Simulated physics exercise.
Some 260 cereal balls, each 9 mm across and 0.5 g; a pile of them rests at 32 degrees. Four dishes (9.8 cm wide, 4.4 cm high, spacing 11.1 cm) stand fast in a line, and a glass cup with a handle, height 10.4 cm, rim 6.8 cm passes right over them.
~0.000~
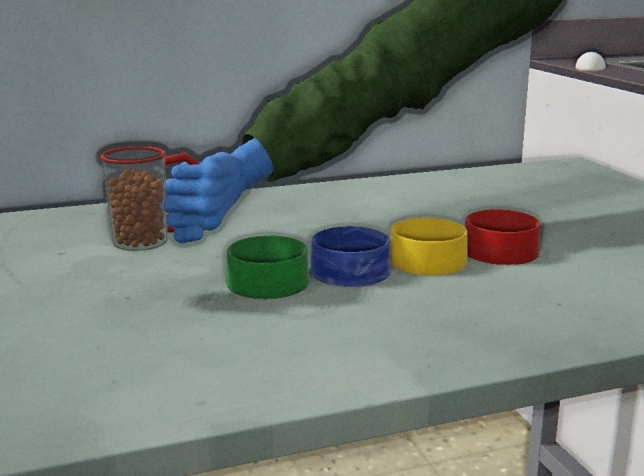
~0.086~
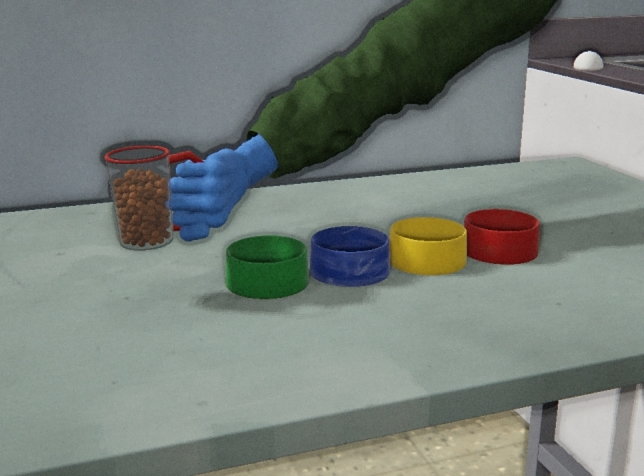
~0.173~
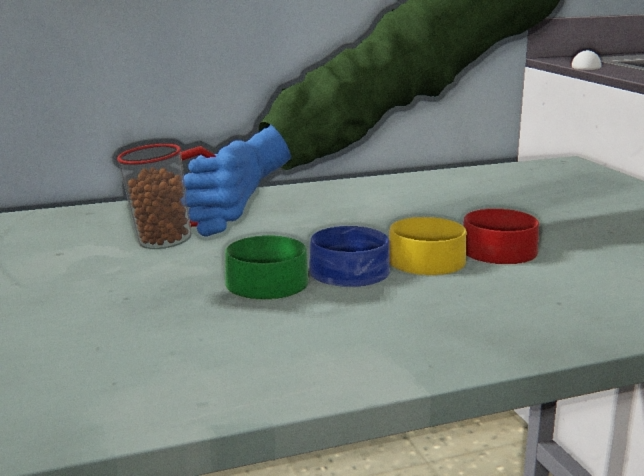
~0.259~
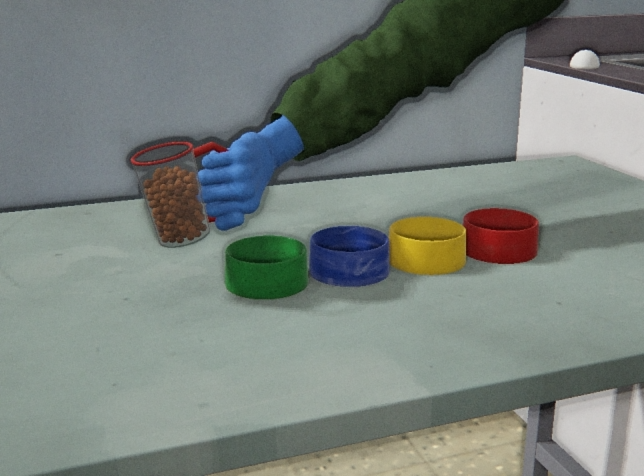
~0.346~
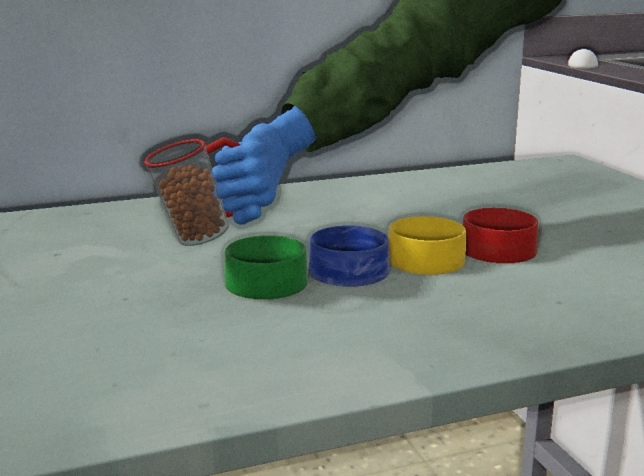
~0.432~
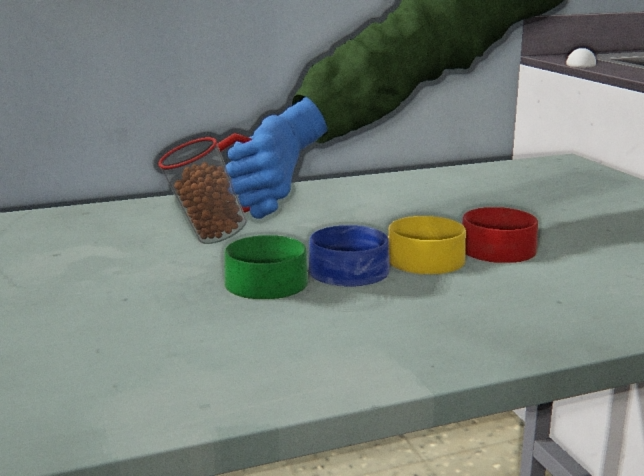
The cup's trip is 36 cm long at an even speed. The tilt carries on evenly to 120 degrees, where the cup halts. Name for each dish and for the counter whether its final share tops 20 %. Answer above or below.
Red: Below, blue: Above, green: Below, yellow: Below, counter: Below.
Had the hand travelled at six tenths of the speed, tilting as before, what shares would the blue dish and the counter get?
Blue 80; counter 10.
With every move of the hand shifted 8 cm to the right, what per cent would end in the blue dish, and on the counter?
In that case blue 0, counter 0.
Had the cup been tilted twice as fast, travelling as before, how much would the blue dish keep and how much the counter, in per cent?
In that case blue 60; counter 10.
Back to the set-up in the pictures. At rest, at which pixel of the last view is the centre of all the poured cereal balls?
Near (354, 255).
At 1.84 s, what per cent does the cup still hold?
Some 100 per cent of the load.
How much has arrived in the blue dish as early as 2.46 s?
Some 80 per cent.
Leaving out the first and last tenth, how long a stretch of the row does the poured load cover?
Some 6 cm.
After 1.28 s, tilt 67 degrees; cup holds 100 %.
After 1.84 s, tilt 98 degrees; cup holds 100 %.
After 2.46 s, tilt 120 degrees; cup holds 15 %, blue 80 %.
At rest (3.1 s), red 0 %, blue 95 %, green 0 %, yellow 0 %, counter 5 %.
